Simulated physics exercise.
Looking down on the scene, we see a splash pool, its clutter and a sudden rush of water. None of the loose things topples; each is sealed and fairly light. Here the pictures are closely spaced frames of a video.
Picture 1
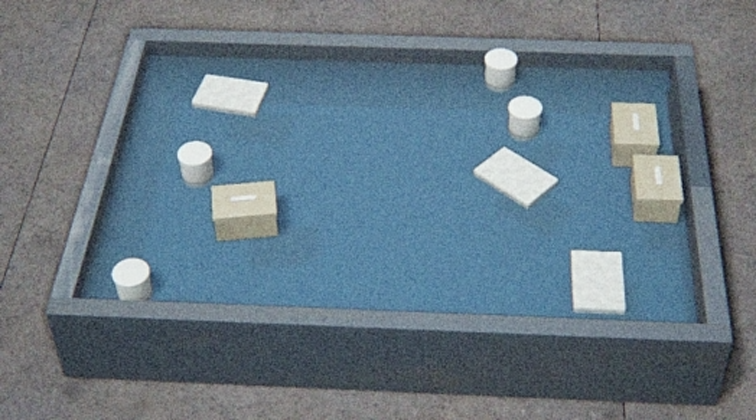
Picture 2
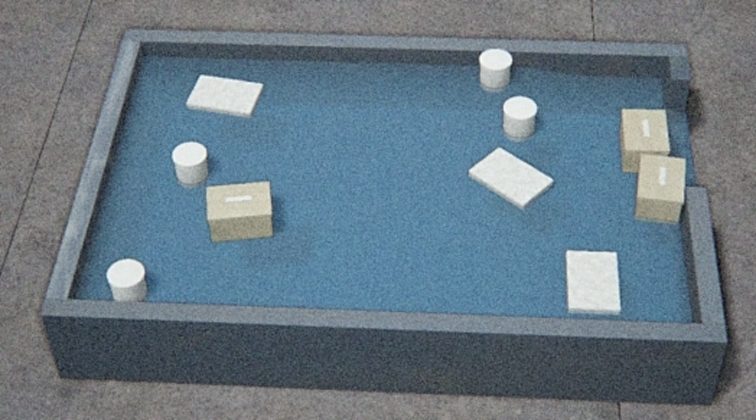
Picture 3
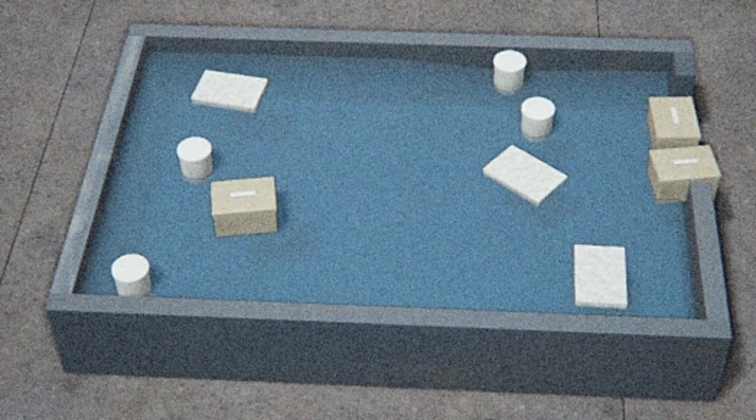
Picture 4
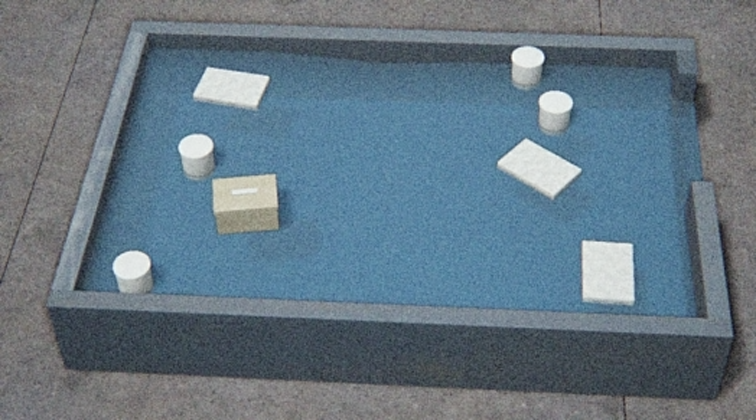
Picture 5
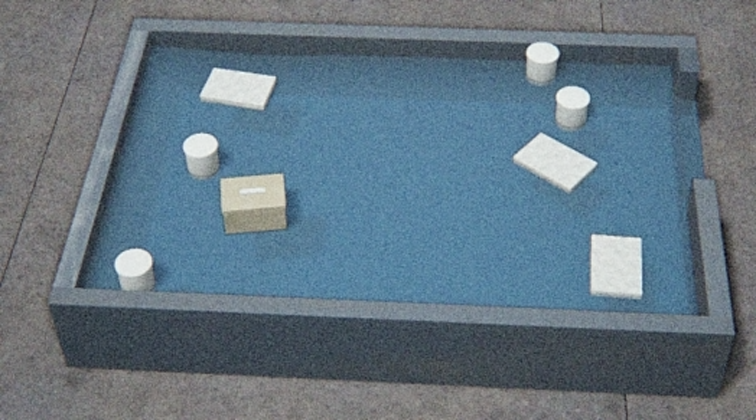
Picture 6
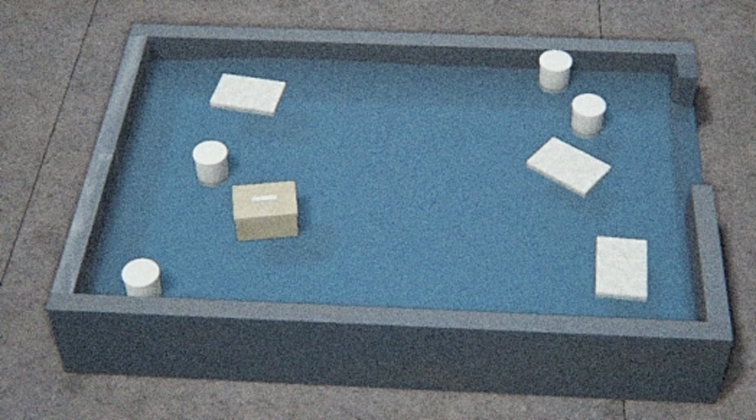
A pool's right wall opens, two boxes leave through the gap, and floating objects drift right.
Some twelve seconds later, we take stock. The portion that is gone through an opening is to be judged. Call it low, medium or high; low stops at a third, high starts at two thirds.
Medium.
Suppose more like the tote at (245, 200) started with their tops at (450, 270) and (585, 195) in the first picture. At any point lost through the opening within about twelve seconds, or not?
Taking them in order, the first is remaining and the second is lost through the gap.
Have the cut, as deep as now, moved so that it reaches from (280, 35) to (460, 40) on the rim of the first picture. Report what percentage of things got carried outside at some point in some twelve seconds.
About 40 %.
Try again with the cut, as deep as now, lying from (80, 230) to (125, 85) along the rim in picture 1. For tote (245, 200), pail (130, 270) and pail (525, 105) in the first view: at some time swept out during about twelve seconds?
Result, in listed order: Exited / exited / retained.
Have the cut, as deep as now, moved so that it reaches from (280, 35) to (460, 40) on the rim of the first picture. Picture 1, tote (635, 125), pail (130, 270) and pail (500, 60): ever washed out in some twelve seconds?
First one never exits, second never exits, third exits.
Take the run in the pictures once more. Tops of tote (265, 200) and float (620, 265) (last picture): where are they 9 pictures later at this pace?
I'd expect them close to (289, 208) and (653, 227).
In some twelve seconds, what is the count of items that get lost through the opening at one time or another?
The count is 6.
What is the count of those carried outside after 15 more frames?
The number works out to 6.
A moment on, 2 of 10 are out; 8 afloat.
Next, 4 of 10 are out; 6 afloat.
Later, 6 of 10 are out; 4 afloat.
In the end, 6 of 10 are out; 4 afloat.
